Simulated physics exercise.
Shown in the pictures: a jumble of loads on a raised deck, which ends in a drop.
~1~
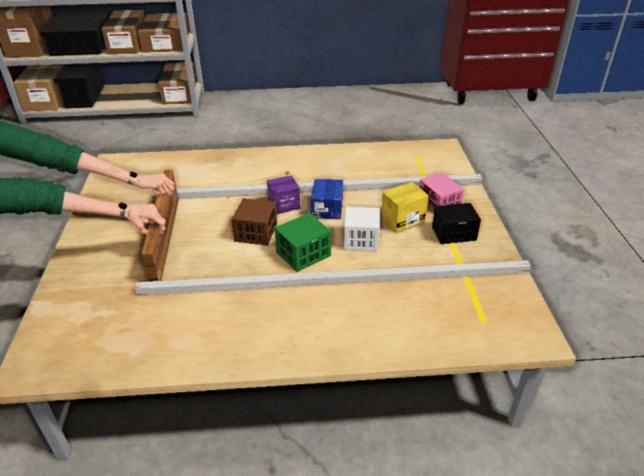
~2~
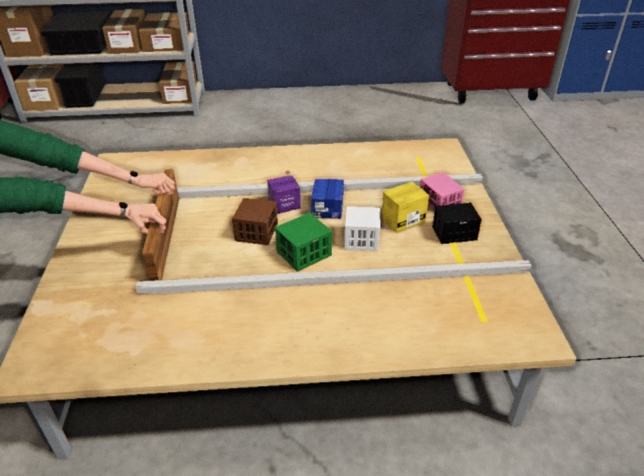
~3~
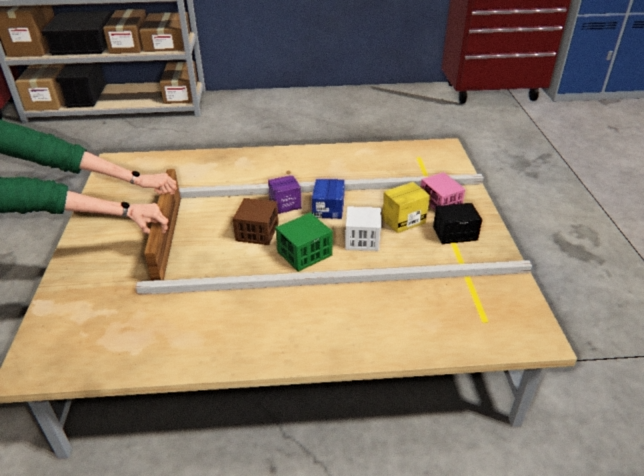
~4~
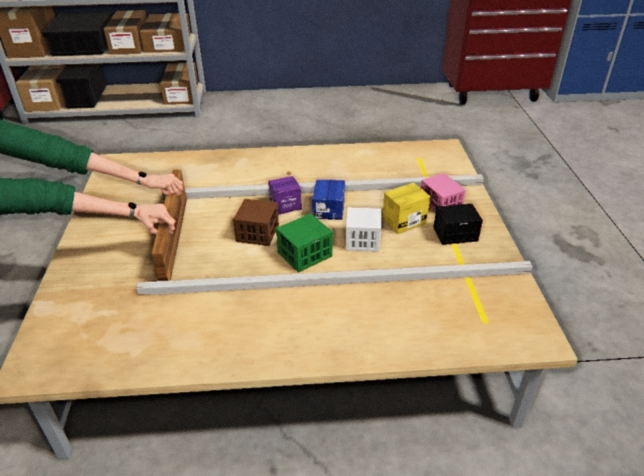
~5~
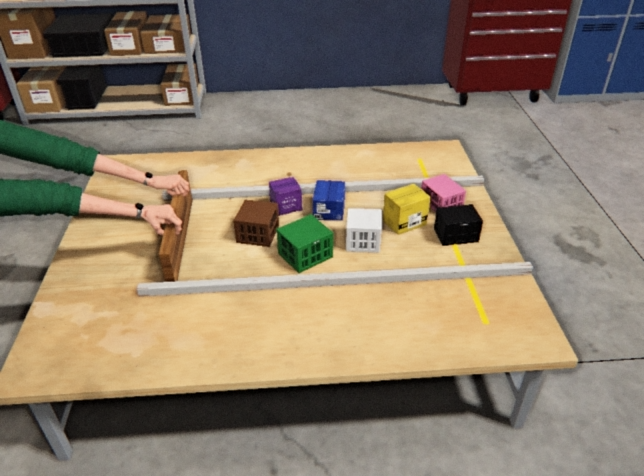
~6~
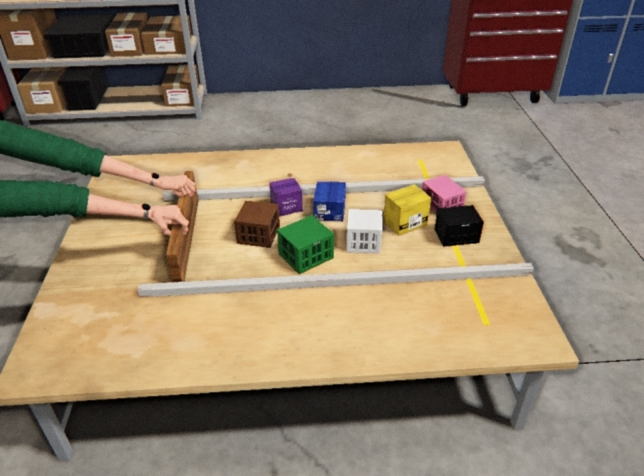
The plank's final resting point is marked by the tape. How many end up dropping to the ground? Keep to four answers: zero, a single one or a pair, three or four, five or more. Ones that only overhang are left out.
So the tally of ones that come down is three, perhaps four, really.
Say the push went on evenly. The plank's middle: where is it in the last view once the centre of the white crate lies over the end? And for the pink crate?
The white crate puts it at (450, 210), the pink crate at (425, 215).
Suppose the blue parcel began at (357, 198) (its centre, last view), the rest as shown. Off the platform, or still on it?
Result: The blue parcel keeps its place.
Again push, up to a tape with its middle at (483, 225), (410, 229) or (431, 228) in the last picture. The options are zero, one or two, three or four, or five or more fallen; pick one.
Taking the places in the order asked: More than four, then none, then 1 or 2.
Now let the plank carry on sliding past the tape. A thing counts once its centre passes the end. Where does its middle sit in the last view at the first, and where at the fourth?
For the first, roughly (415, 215); for the next, roughly (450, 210).
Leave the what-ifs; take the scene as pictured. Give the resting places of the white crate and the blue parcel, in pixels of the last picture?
First (508, 225), then (477, 188).
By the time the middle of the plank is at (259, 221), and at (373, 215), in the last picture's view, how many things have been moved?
I get 1 at the one place and 8 at the other.
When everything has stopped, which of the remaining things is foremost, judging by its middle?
The white crate is the one.
Soon after, none off yet; black crate at rest near (458, 226); pink crate at rest near (443, 195); yellow parcel at rest near (407, 210).
Then, none off yet; black crate at rest near (458, 226); pink crate at rest near (443, 195); yellow parcel moved a little near (413, 208).
Further on, none off yet; black crate moved about its own width near (491, 224); pink crate moved about its own width near (468, 190); yellow parcel moved well along near (463, 202).
By the end, the number that fall off is three or four; fallen, yellow parcel, pink crate and black crate.
